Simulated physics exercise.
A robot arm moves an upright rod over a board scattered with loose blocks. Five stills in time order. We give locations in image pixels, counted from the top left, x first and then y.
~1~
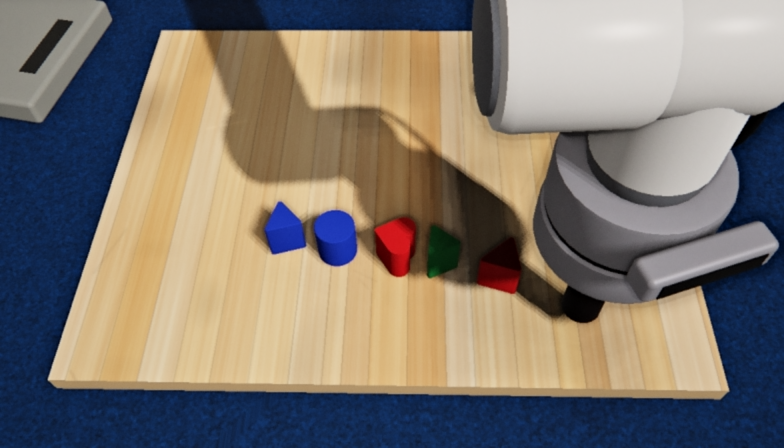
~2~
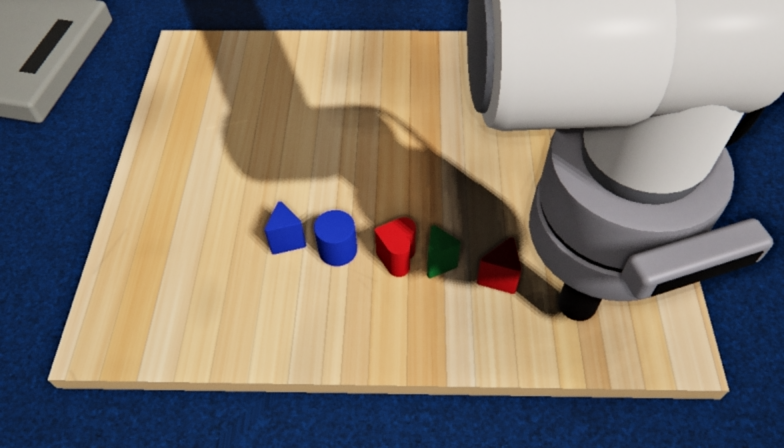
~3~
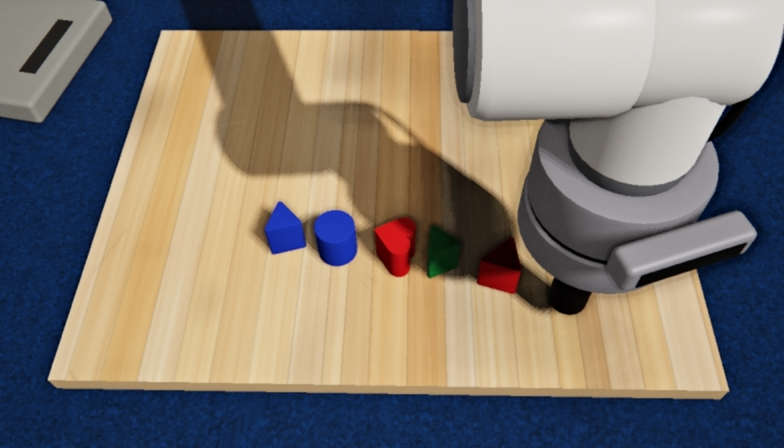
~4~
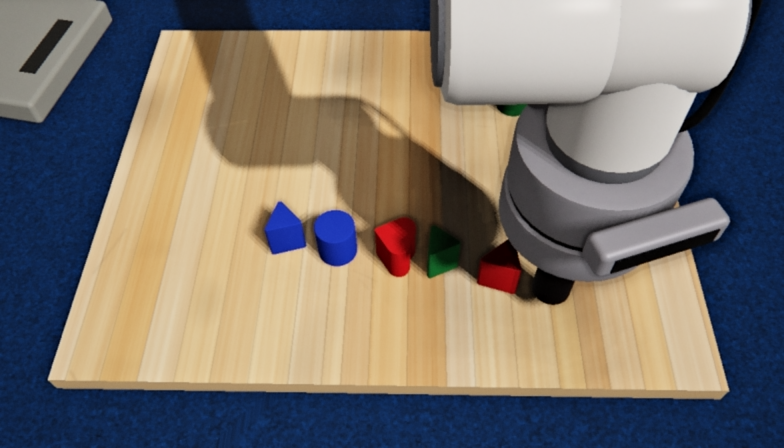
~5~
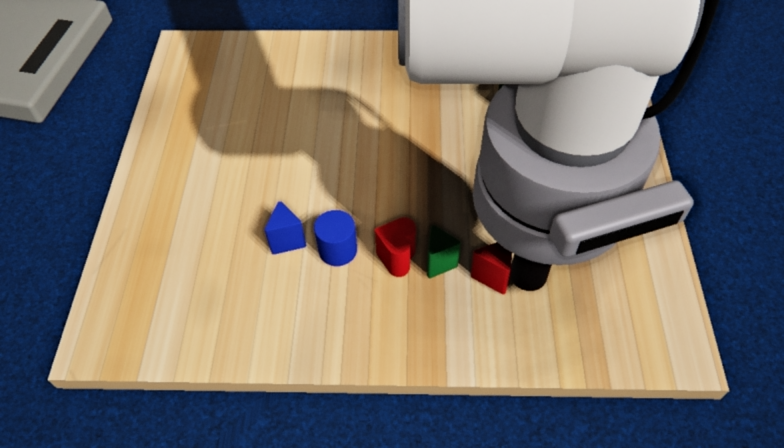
A pale wooden board lies on a deep blue surface, seen from above at a slight angle by a still camera. A blue three-sided block, a blue cylinder, a red heart-shaped block, a green three-sided block and a red three-sided block form a row left of a white and grey robot arm. The arm moves its black rod leftward and slightly up the view, nudging the rightmost red block slightly left.
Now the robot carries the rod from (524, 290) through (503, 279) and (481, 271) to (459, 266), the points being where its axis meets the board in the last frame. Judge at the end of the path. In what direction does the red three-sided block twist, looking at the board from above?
The block turns clockwise.
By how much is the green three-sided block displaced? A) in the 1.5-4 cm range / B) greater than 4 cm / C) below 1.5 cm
Answer: A.
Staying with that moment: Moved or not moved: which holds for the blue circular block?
At the moment the path ends, the blue circular block still stands where it did.
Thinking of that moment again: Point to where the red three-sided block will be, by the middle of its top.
The red three-sided block ends near (443, 220).
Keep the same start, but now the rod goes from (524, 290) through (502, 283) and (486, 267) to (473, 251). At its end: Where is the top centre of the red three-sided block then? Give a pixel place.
I expect it at (446, 216).
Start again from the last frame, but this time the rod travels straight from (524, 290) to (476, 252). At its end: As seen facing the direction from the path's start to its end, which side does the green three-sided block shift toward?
The green three-sided block goes left.
The first path, step by step. Halfway along, rod (495, 259); green three-sided block (428, 236), turned 20° anticlockwise; red three-sided block (468, 237), turned 25° clockwise.
At the end, rod (460, 252); blue circular block unmoved; red heart block (386, 233), turned 25° anticlockwise; green three-sided block (413, 232), turned 20° anticlockwise; red three-sided block (443, 220), turned 40° clockwise.
